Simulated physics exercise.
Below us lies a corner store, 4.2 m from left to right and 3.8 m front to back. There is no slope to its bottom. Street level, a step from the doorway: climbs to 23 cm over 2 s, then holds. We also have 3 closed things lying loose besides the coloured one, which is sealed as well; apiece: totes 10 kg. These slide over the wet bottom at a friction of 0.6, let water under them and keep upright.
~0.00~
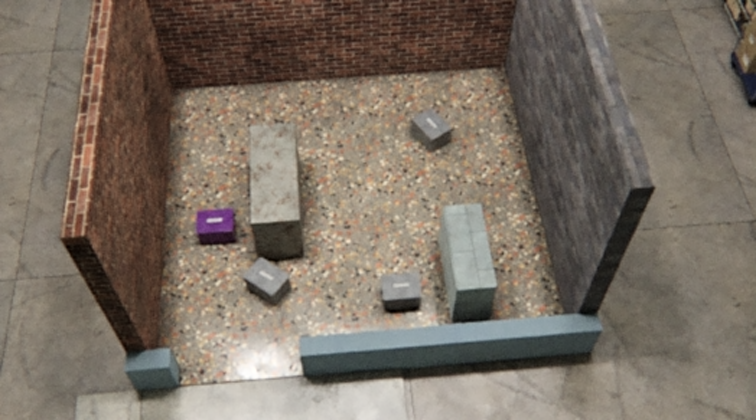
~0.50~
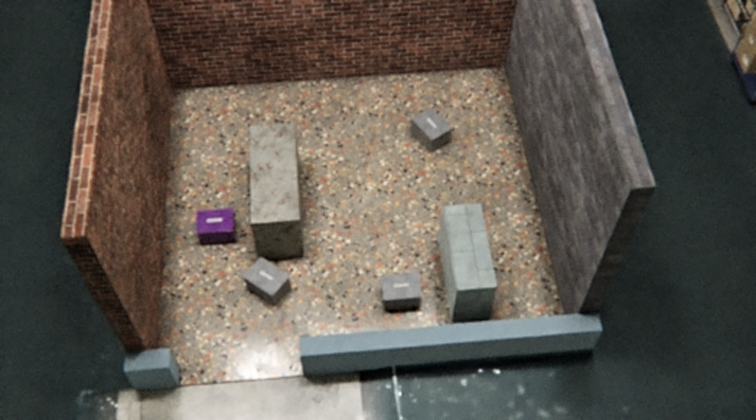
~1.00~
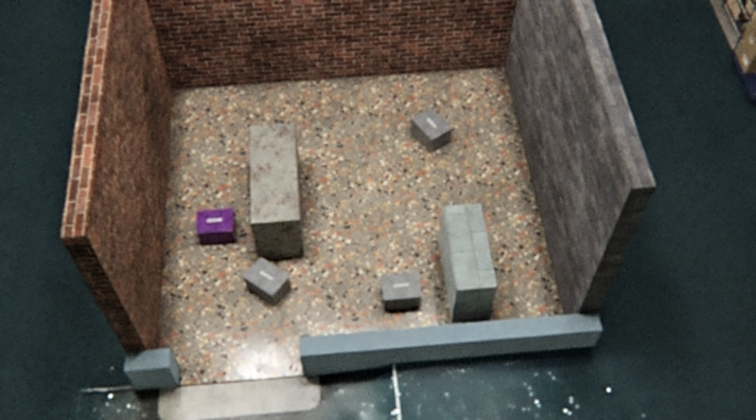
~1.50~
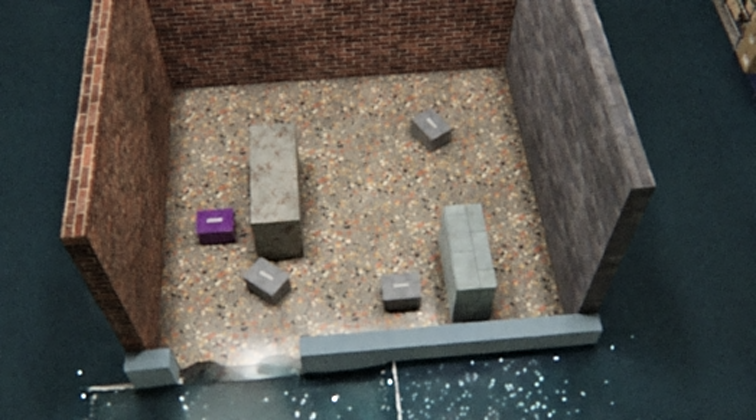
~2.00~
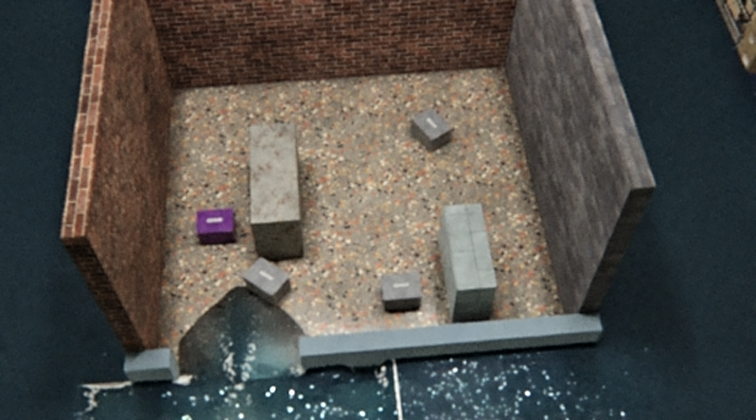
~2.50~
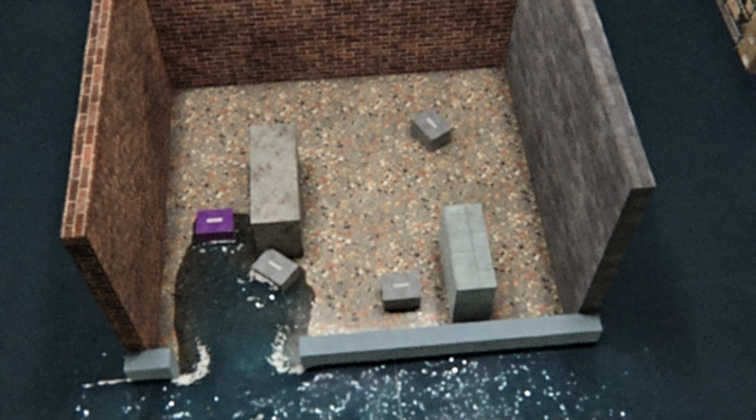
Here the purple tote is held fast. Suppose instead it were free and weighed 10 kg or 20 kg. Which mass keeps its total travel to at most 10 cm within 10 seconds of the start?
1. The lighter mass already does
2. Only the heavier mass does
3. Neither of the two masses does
The answer is 3.
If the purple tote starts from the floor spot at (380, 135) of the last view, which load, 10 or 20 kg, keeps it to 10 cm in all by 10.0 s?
The answer: You need the heavier weight.
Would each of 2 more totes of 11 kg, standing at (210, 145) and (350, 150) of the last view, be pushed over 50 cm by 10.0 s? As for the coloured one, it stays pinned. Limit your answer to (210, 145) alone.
Its shift comes out greater than that.
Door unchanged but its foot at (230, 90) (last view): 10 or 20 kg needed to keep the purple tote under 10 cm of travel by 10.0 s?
Both fall short.
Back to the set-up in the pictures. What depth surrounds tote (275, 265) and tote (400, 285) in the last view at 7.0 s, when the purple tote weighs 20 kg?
Close to 4 and 5 centimetres.
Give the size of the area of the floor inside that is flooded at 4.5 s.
Somewhere about 9.0 m2, give or take.
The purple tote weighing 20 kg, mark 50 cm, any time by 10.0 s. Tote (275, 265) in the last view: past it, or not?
Result: Threshold exceeded.
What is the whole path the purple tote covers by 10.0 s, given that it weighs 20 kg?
About 200 cm.
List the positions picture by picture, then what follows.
The first picture shows the purple tote at (215, 221), on the bottom; water covers 0.0 m2; 0 of 4 have shifted.
The second picture shows the purple tote at (215, 221) rests on the ground; water covers 0.0 m2; 0 of 4 have shifted.
The third picture shows the purple tote at (215, 221) rests on the ground; water covers 0.0 m2; 0 of 4 have shifted.
The fourth picture shows the purple tote at (215, 221) rests on the ground; 0.0 m2 under water; 0 of 4 have shifted.
The fifth picture shows the purple tote at (215, 221), on the bottom; 0.8 m2 under water; 0 of 4 have shifted.
The sixth picture shows the purple tote at (215, 221), on the bottom; 1.7 m2 under water; 1 of 4 have shifted.
After 3.5 s the purple tote would be 71 cm from its start with 10 kg and 24 cm from its start with 20 kg; 9 cm of water round it then.
After 4.5 s the purple tote would be 191 cm from its start with 10 kg and 74 cm from its start with 20 kg; 9 cm of water round it then.
After 7.0 s the purple tote would be 283 cm from its start with 10 kg and 134 cm from its start with 20 kg; 13 cm of water round it then.
After 10.0 s the purple tote would be 368 cm from its start with 10 kg and 197 cm from its start with 20 kg; 16 cm of water round it then.
